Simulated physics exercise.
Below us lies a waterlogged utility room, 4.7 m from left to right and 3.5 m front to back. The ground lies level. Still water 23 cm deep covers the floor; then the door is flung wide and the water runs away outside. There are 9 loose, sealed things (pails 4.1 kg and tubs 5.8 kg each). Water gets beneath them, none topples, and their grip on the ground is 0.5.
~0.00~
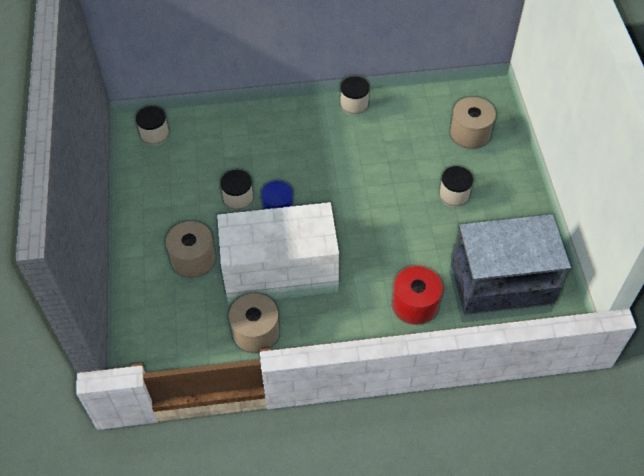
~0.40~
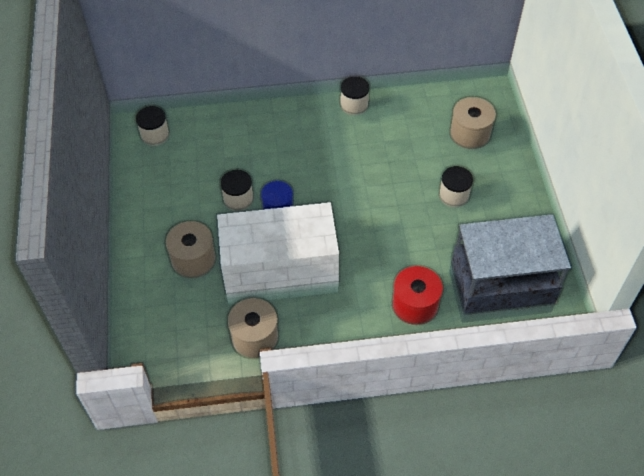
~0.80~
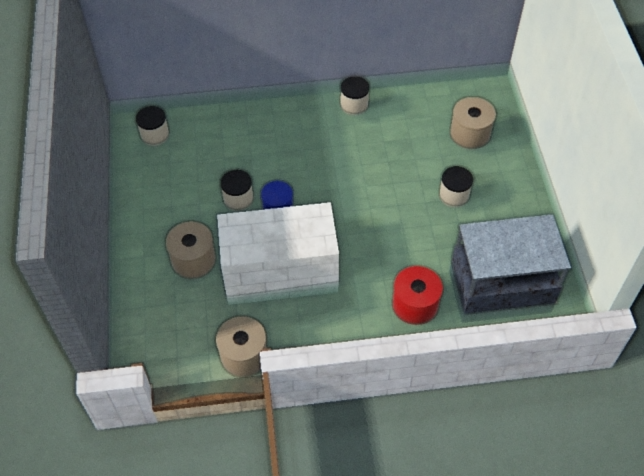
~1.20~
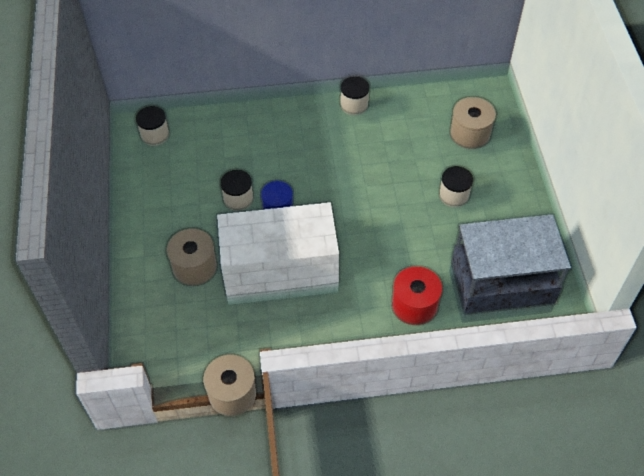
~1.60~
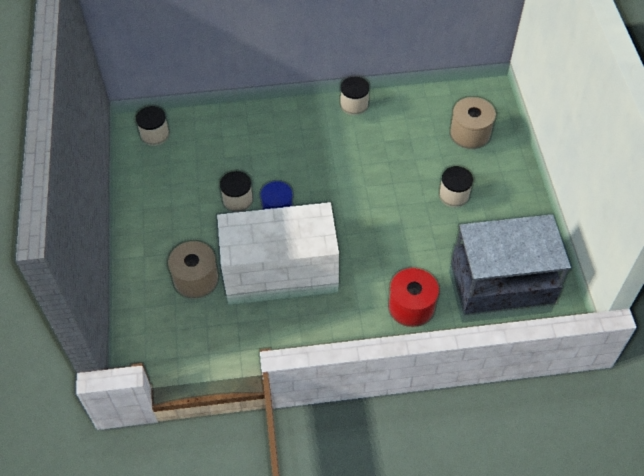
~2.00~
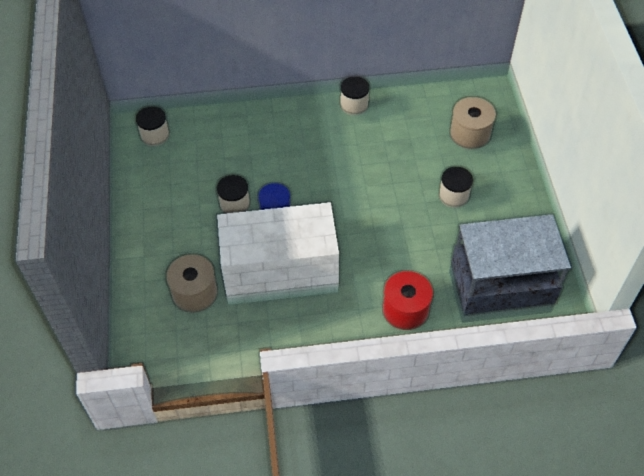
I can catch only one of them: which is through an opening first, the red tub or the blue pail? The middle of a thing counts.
First out is the red one.
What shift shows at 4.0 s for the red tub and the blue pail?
About 80 and 40 cm.
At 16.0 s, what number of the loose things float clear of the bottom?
4 of them.
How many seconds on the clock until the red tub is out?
Near 6.5 s.
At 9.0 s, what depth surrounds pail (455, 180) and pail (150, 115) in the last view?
Roughly 17 and 15 cm.
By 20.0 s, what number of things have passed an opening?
By then 7.
After 4.0 s the red tub is near (350, 317), 0.7 m from its start, afloat; the blue pail is near (237, 212), 0.4 m from its start, afloat; 2 of 9 are out; 7 afloat.
After 9.0 s the red tub has gone out (at 6.4 s); the blue pail is near (177, 331), 1.8 m from its start, afloat; 4 of 9 are out; 5 afloat.
After 16.0 s the red tub has gone out (at 6.4 s); the blue pail has gone out (at 9.8 s); 5 of 9 are out; 4 afloat.
After 20.0 s the red tub has gone out (at 6.4 s); the blue pail has gone out (at 9.8 s); 7 of 9 are out; 2 afloat.
